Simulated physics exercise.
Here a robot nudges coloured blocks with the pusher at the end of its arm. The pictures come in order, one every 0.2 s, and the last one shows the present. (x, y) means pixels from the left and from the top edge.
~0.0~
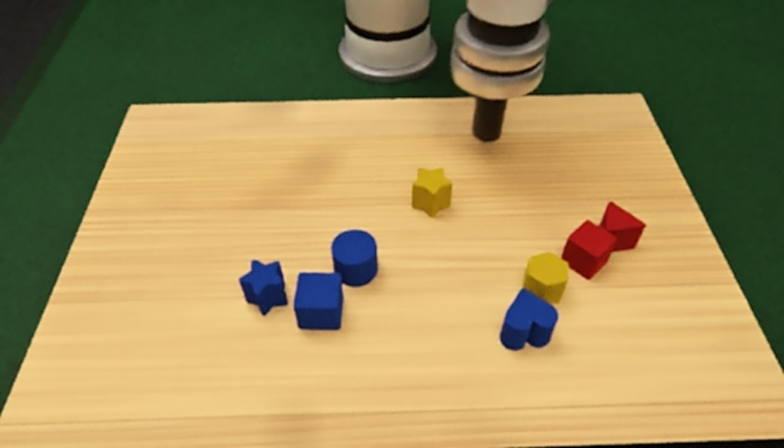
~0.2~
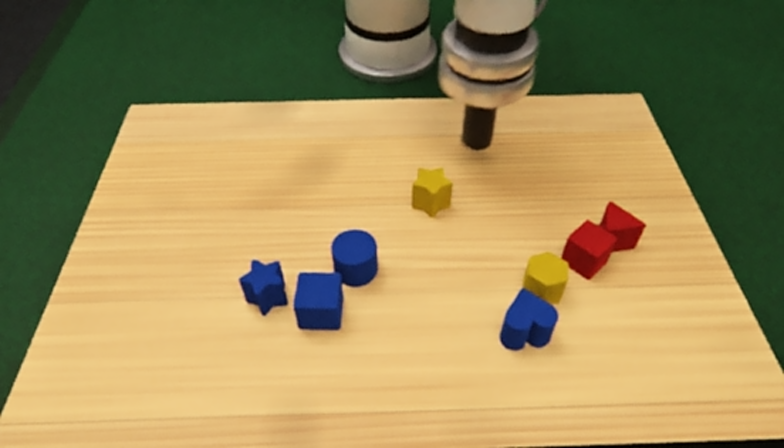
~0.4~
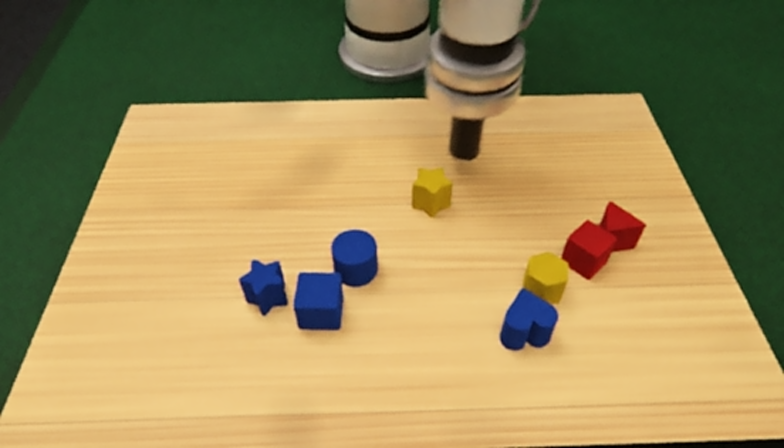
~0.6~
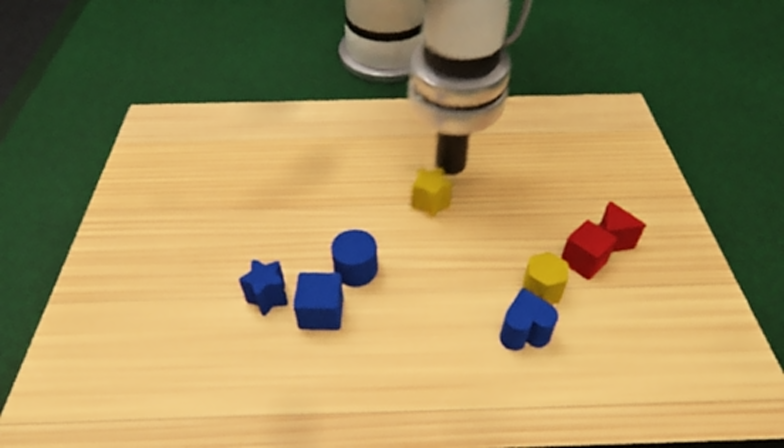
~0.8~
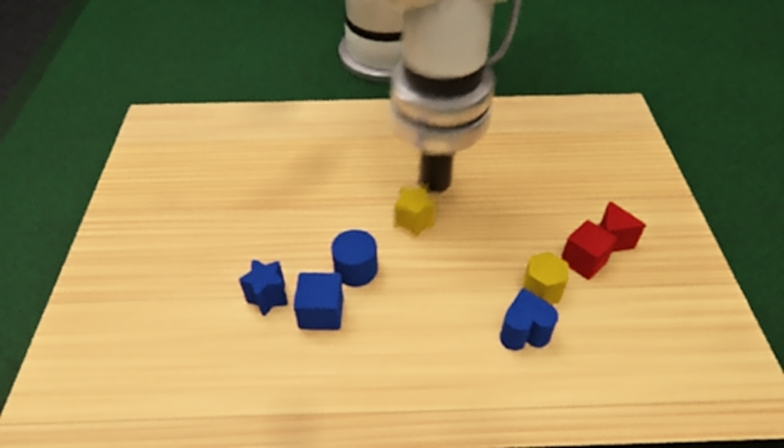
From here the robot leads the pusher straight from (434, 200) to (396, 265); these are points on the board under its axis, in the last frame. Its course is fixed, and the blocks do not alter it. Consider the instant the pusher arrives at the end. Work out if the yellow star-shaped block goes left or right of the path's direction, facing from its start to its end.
Over to the right.
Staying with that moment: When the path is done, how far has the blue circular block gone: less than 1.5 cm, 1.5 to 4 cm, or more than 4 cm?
1.5 to 4 cm.
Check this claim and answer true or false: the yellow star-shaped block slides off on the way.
The claim does not hold.
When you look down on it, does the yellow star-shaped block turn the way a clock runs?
I expect so.
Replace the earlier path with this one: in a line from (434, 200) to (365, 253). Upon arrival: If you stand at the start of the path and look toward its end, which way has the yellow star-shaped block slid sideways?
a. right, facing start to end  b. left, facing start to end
The answer is b.
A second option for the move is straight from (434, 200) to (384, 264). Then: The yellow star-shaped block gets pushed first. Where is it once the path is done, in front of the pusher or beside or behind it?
Ahead to the end.
On the path given first. Halfway along, pusher at (416, 214); yellow star-shaped block at (387, 227), turned 25° clockwise.
At the end, pusher at (396, 248); blue square at (314, 293); blue circular block at (322, 256); yellow star-shaped block at (363, 255), turned 55° clockwise.
